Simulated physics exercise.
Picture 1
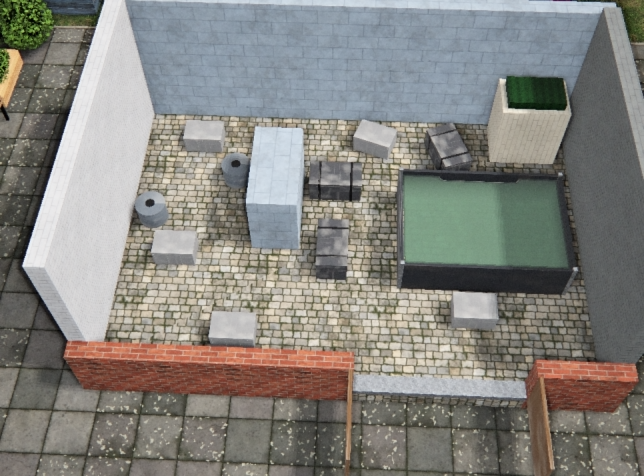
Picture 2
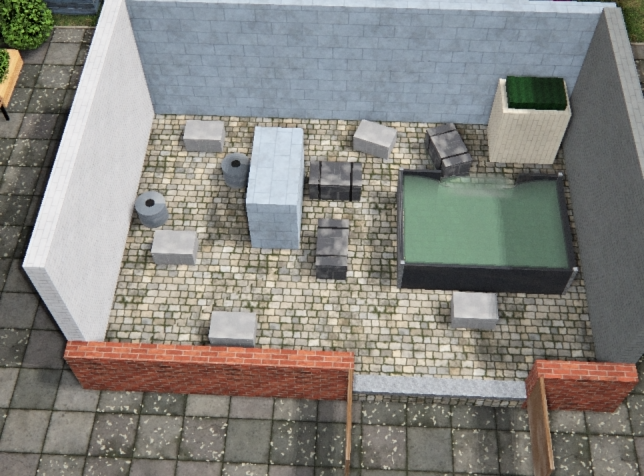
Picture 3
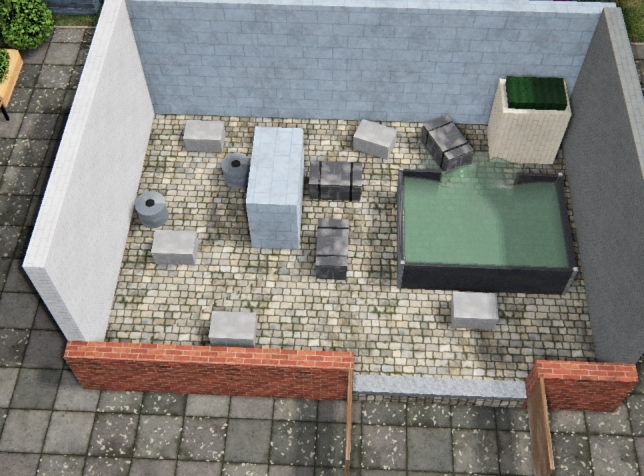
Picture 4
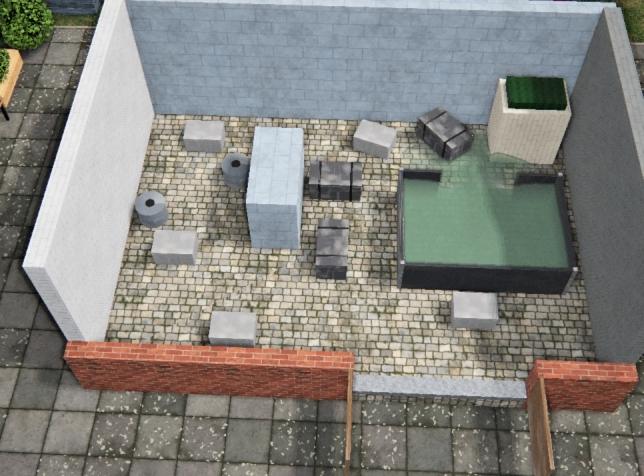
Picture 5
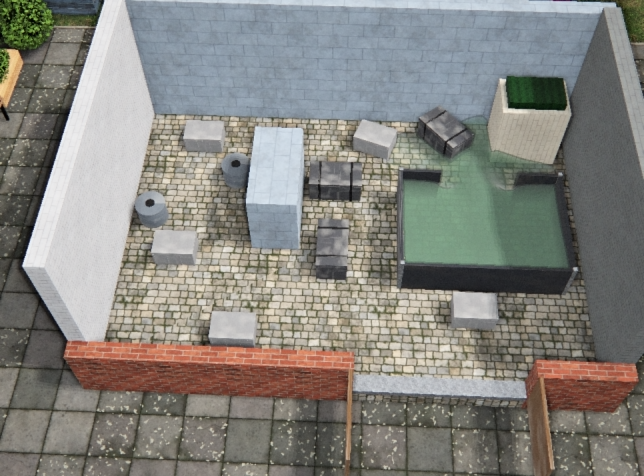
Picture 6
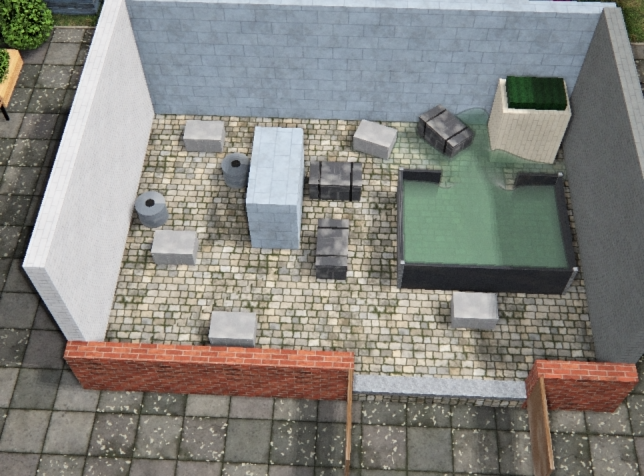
Green water pouring through a gap in the back of a dark tank in a walled yard, nudging a nearby trunk slightly.
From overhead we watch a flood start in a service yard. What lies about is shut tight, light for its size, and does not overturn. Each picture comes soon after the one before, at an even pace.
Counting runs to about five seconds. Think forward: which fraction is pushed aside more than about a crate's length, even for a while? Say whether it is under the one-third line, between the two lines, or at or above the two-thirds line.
The portion moved well away stays in the middle third.
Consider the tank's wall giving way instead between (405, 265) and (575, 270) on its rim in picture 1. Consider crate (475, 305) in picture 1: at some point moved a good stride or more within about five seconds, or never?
It got there, in my view.
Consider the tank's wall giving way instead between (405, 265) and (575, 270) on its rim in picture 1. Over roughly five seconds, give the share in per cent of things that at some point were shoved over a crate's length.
It comes out at roughly 10 per cent.
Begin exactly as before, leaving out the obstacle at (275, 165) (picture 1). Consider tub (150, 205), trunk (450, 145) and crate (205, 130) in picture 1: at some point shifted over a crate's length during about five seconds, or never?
Well, the first was pushed clear, the second was pushed clear, and the third was pushed clear.
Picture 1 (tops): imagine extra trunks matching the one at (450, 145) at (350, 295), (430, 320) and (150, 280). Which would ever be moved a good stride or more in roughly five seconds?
In order: Hardly budges, hardly budges, then hardly budges.
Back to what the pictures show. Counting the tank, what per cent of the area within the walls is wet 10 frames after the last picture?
I'd call it close to 40 per cent.
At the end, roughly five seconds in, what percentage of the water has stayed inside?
Roughly 100 percent.
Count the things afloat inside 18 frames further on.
2 in total.
A moment on, 0 of 10 are well off their spots; 1 afloat.
Next, 2 of 10 are well off their spots; 0 afloat.
Later, 4 of 10 are well off their spots; 2 afloat.
In the end, 4 of 10 are well off their spots, and 4 have been at some point; 2 afloat.
